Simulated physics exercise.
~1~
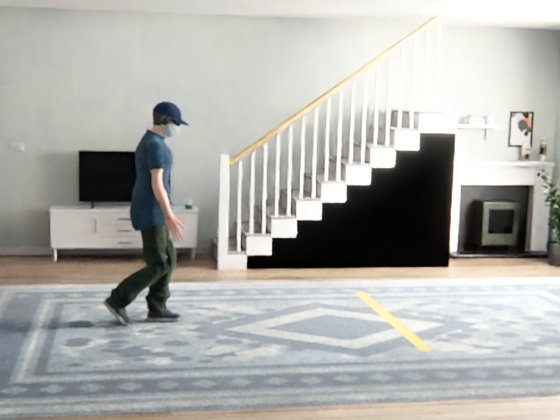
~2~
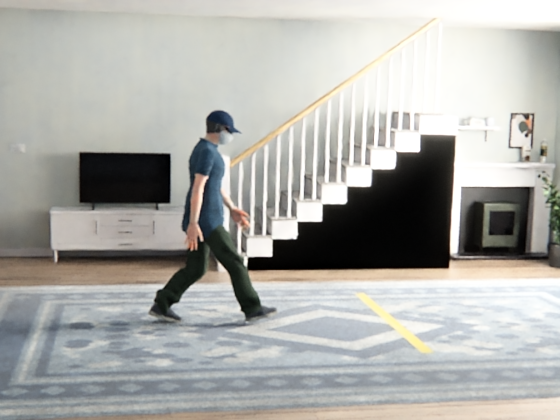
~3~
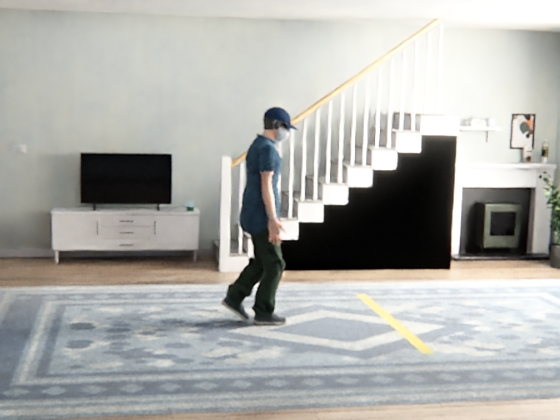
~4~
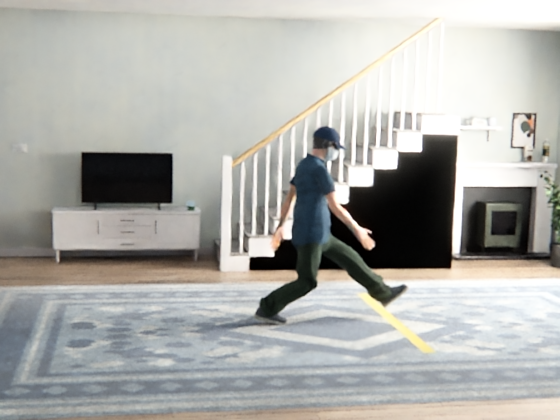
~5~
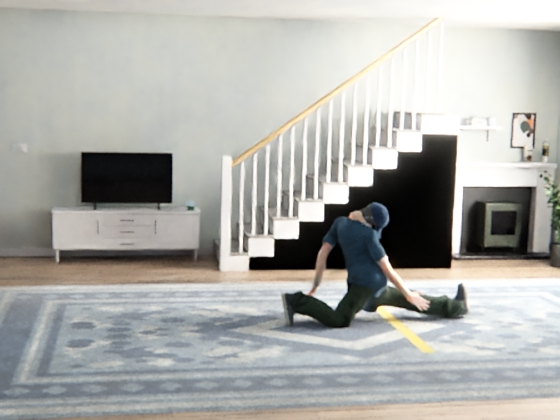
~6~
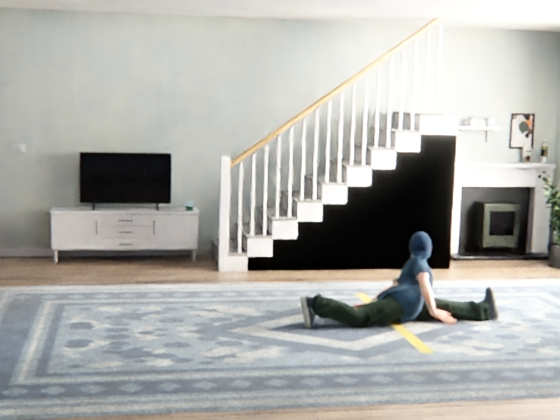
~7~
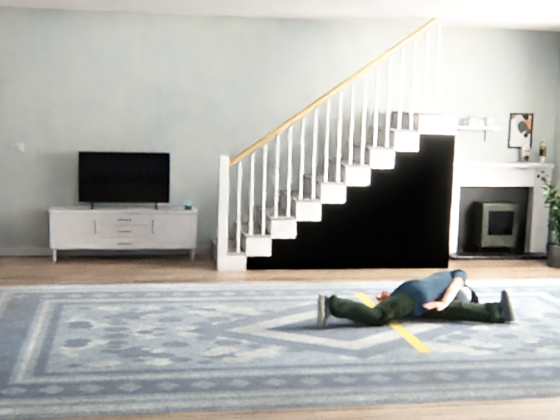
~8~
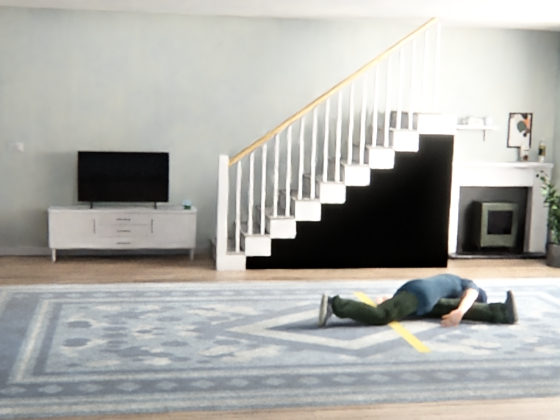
At first, a person in a dark cap, face covering, blue shirt and dark trousers walks right across a patterned rug, past a television and a white staircase, toward a strip of yellow tape. The person keeps striding, arms swinging, until one leg kicks out high and forward over the tape. The body then drops, legs spreading wide apart and arms reaching down toward the rug. Sinking into a split across the tape, the person folds forward. Finally, the person lies low and still, with hips, chest and head beyond the tape and one foot trailing behind it.
